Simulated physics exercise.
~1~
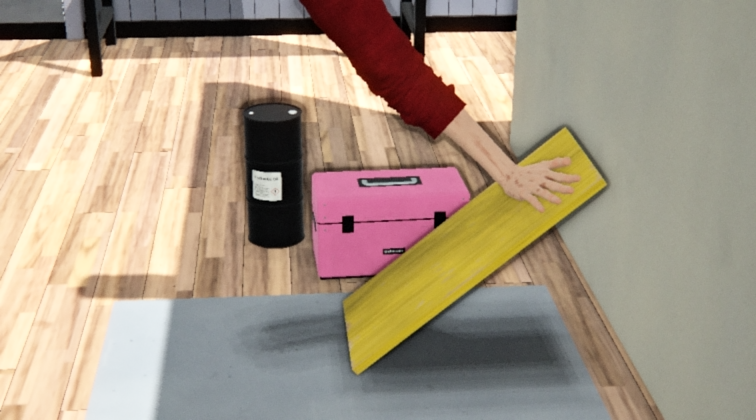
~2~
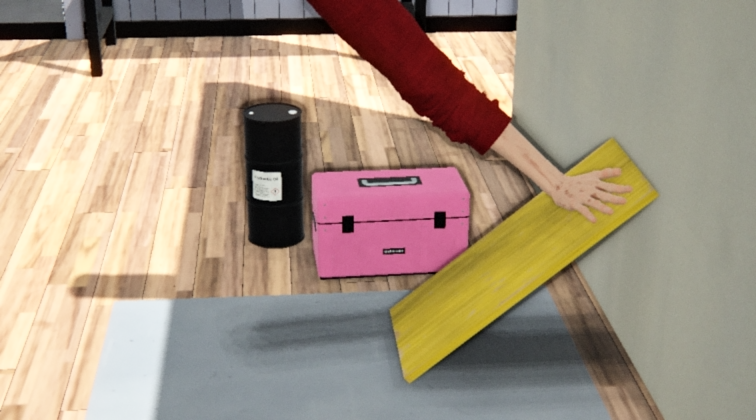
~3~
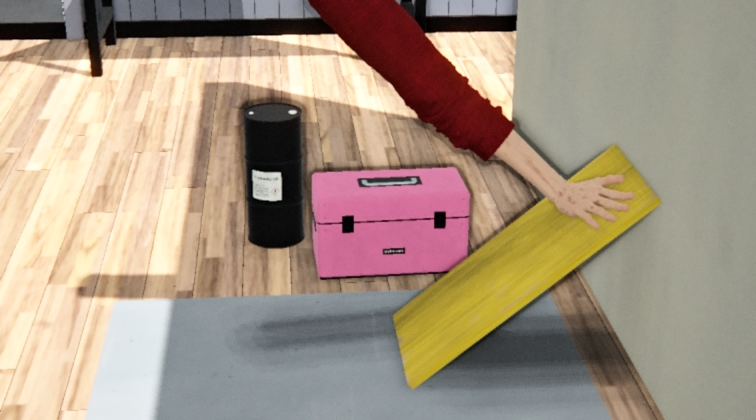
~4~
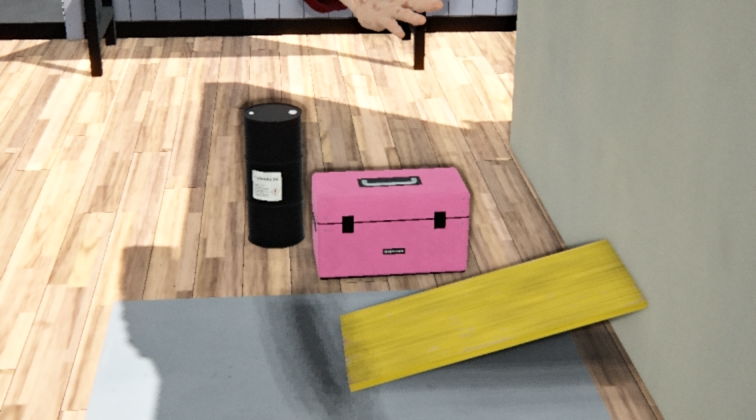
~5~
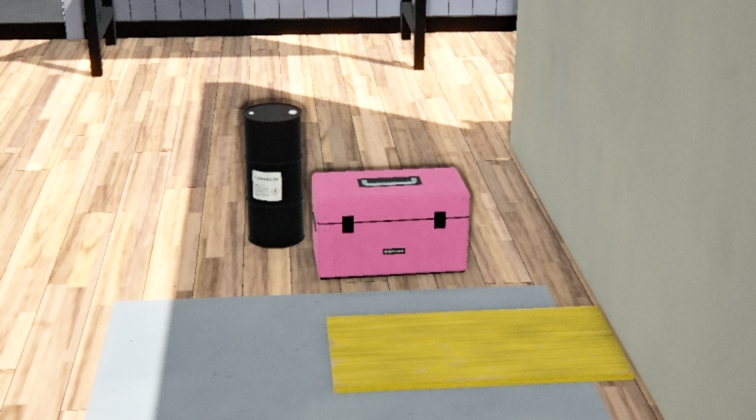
A yellow board was leaned at a slant against the wall by a hand in a red sleeve, but once the hand let go, it slid down and ended up flat on the floor, while the pink toolbox and black canister stayed put.
